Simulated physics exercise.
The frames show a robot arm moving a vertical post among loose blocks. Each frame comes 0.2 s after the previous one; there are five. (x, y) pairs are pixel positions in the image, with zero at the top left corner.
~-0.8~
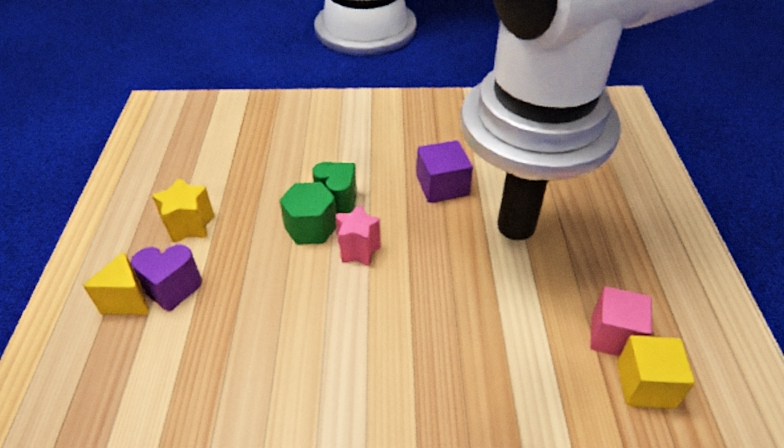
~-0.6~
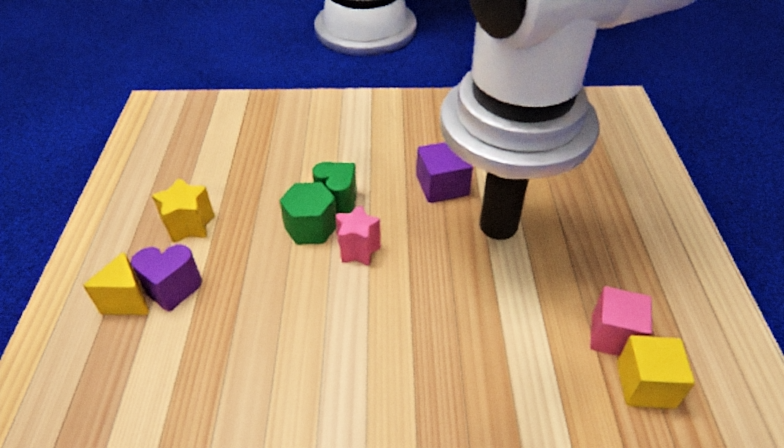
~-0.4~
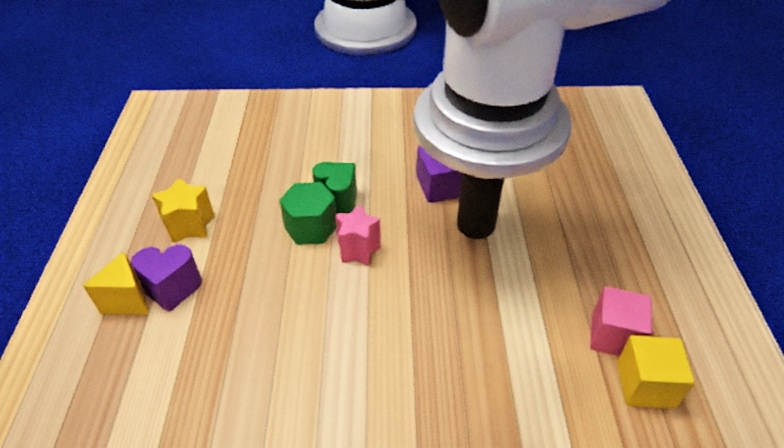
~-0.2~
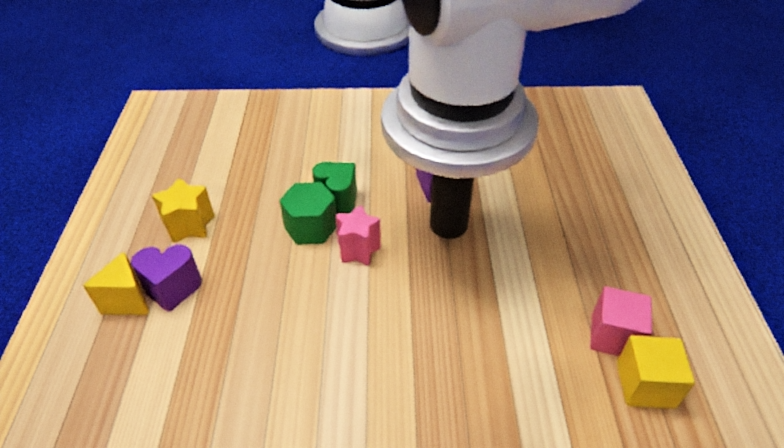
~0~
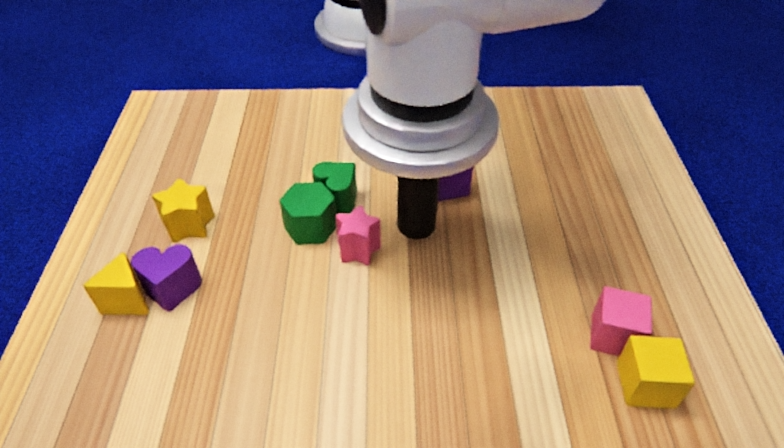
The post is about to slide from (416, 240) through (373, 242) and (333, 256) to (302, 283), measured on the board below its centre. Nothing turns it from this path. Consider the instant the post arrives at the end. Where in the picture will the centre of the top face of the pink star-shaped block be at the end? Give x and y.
Located at (257, 261).
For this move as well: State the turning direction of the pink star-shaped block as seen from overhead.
From above, it looks like the pink star-shaped block goes clockwise.
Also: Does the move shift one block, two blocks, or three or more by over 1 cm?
It displaces one.
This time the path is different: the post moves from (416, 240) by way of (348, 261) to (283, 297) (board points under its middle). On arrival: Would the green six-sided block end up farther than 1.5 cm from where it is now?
I'd say no.
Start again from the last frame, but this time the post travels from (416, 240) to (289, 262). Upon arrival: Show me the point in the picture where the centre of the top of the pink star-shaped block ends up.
The centre of its top face lies at (246, 244).
The first path, step by step. One third of the way, post at (370, 229); pink star-shaped block at (329, 226).
Two thirds of the way, post at (331, 244); pink star-shaped block at (295, 241), turned 20° clockwise.
At the end, post at (299, 271); green six-sided block still; pink star-shaped block at (257, 261), turned 35° clockwise.
